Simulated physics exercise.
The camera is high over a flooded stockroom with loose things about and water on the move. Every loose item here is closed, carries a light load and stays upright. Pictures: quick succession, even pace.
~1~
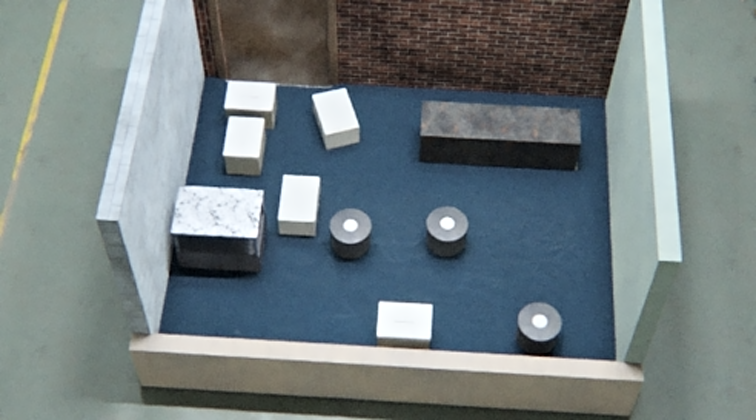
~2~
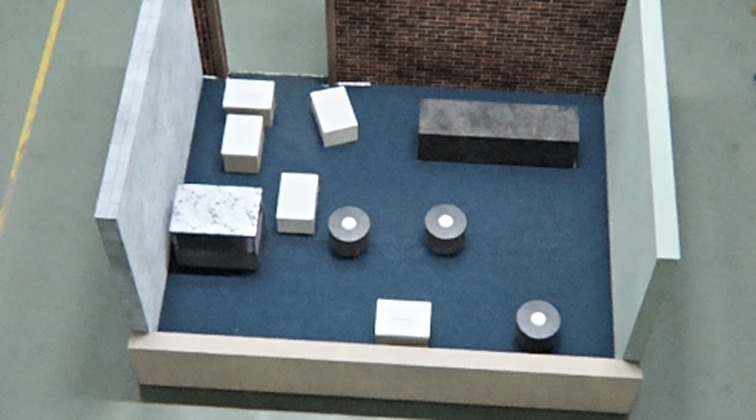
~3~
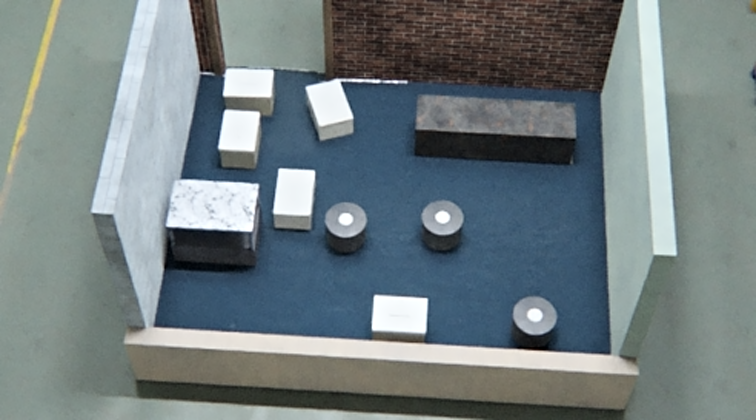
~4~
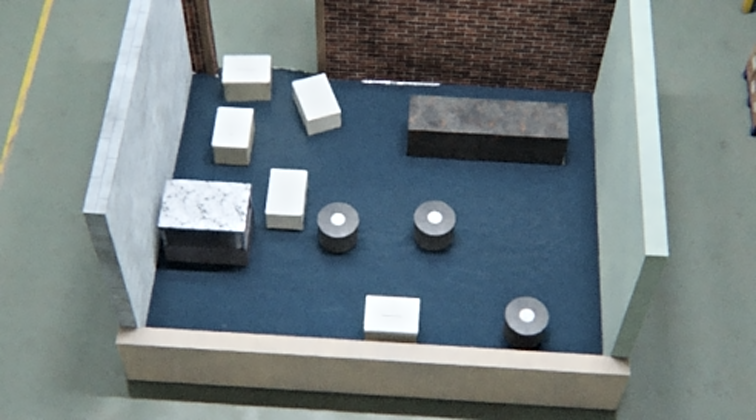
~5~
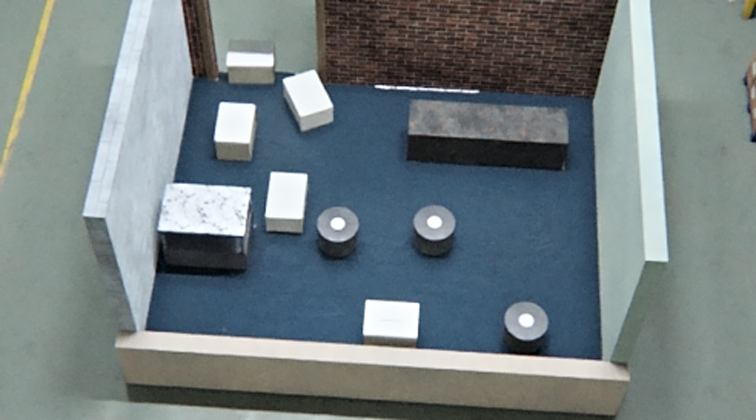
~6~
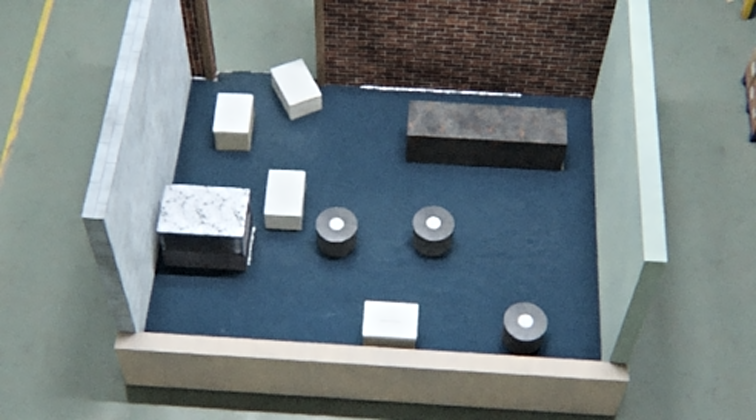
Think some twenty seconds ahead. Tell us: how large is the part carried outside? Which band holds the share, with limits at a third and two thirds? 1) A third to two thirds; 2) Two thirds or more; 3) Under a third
Option 2: Two thirds or more.
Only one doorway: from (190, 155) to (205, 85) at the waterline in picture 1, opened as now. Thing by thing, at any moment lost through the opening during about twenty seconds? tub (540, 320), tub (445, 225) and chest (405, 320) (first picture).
Object one: Remains; object two: Leaves; object three: Remains.
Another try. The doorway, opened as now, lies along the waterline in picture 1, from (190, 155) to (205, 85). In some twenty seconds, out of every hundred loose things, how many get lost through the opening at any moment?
It should be close to 80 per cent.
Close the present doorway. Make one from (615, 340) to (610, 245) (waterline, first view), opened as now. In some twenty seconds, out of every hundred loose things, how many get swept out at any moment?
Roughly 50 in a hundred.
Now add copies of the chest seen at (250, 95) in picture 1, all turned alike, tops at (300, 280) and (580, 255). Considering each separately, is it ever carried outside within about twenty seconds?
Taking them in order, the first is lost through the gap and the second is remaining.
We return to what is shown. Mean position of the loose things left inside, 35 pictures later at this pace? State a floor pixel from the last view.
Roughly at (405, 314).
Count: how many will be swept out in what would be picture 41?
That makes 6.
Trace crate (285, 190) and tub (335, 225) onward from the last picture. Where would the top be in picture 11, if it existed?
I'd guess close to (247, 156) and close to (317, 195).
A moment on, 3 of 8 are out; 5 afloat.
Next, 4 of 8 are out; 4 afloat.
Later, 6 of 8 are out; 2 afloat.
In the end, 6 of 8 are out; 2 afloat.
